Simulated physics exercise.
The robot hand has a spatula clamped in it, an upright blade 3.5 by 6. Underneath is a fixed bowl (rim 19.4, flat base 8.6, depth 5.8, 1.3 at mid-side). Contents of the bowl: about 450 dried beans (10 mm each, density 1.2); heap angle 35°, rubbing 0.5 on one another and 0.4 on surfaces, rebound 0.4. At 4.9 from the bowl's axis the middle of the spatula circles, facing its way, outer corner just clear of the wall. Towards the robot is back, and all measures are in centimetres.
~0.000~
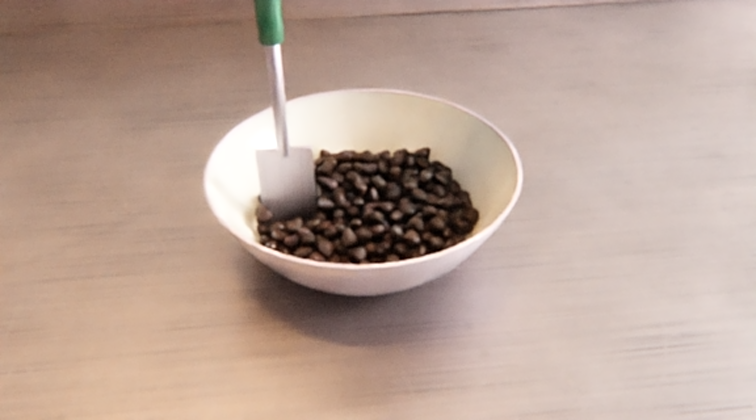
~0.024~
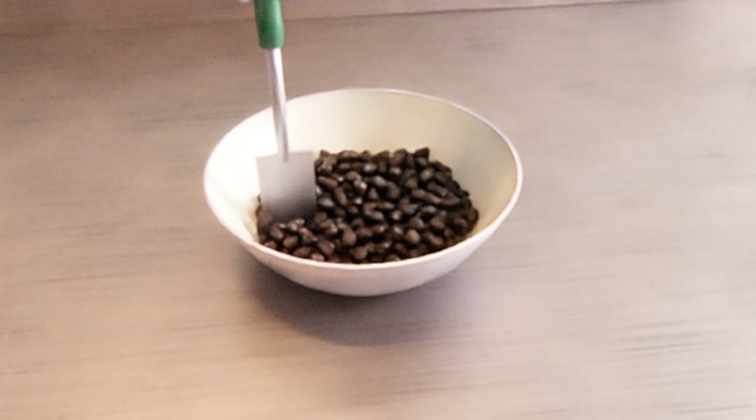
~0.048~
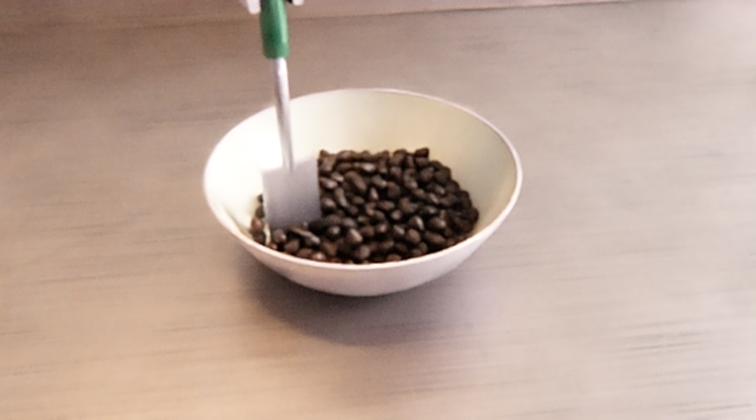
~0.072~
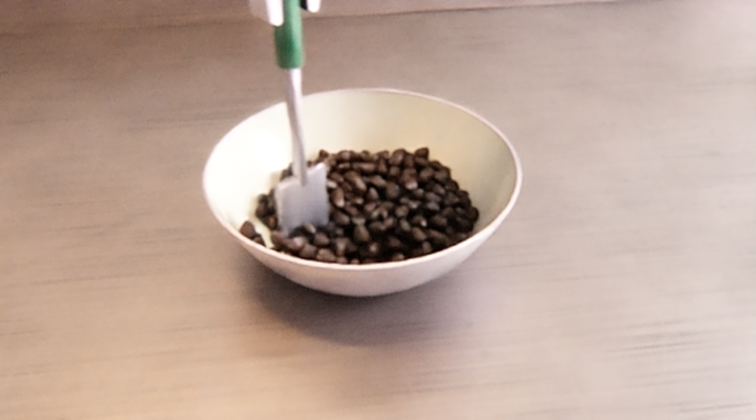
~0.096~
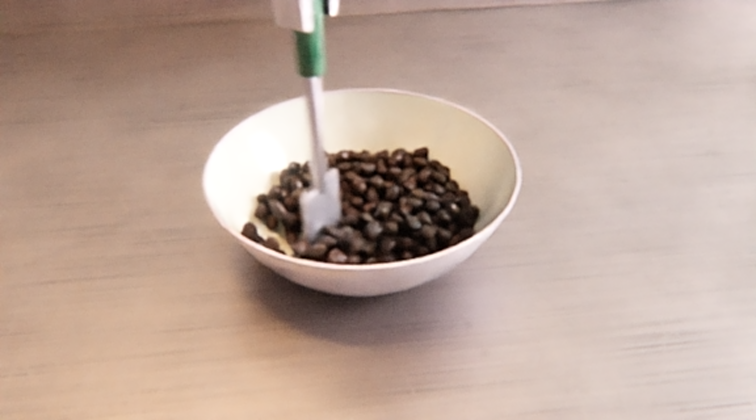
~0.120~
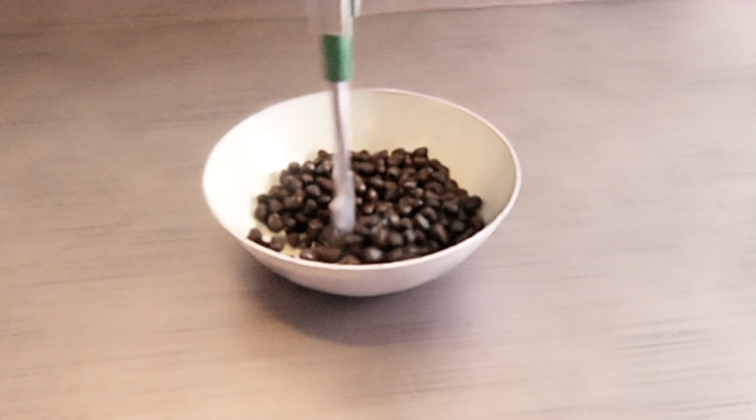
We see a green-handled spatula standing in a pale bowl of dark beans; held from above, it starts at the left side and sweeps toward the front middle, its blade turning edge-on as it pushes through the beans.
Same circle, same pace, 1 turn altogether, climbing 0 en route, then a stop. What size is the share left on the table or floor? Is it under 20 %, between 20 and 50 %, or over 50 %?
Under 20 %.
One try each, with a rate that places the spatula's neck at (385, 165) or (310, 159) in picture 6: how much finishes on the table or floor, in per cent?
Around 25 and 5 percent, in that order.
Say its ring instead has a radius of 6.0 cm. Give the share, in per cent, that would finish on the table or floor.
It would come to about 15 per cent.
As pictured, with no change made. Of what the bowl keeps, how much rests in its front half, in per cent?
Close to 65 in a hundred.
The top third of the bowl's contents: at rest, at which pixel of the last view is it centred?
At about (290, 236).
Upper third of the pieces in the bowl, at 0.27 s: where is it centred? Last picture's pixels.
Somewhere around (444, 161) in the last view.
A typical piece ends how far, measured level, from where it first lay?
8 cm.
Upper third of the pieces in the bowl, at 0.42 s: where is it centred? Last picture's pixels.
Near (292, 136).
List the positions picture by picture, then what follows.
In the first frame, spatula neck at (281, 127), 0° round; upper third of the load around (371, 201), from x 260 to 475, top at y 155; 448 in the bowl.
In the second frame, spatula neck at (281, 131), 5° round; upper third of the load around (369, 202), from x 260 to 475, top at y 155.
In the third frame, spatula neck at (286, 142), 20° round; upper third of the load around (365, 205), from x 255 to 475, top at y 155.
In the fourth frame, spatula neck at (299, 153), 37° round; upper third of the load around (363, 216), from x 250 to 475, top at y 155.
In the fifth frame, spatula neck at (318, 162), 55° round; upper third of the load around (370, 222), from x 250 to 475, top at y 155.
In the sixth frame, spatula neck at (342, 167), 72° round; upper third of the load around (383, 224), from x 255 to 475, top at y 155; 448 in the bowl.
After 0.27 s, 181° round, highest piece 8 above the table; 440 in the bowl, 2 on the table or floor, 6 in flight or on the tool.
After 0.42 s, 291° round, highest piece 8 above the table; 417 in the bowl, 24 on the table or floor, 7 in flight or on the tool.
After 0.70 s, 0° round, highest piece 6 above the table; 387 in the bowl, 59 on the table or floor, 2 in flight or on the tool.
After 1.40 s, 0° round, highest piece 6 above the table; 387 in the bowl, 61 on the table or floor.
At rest, 387 in the bowl, 61 on the table or floor. That is 14 % on the table or floor.
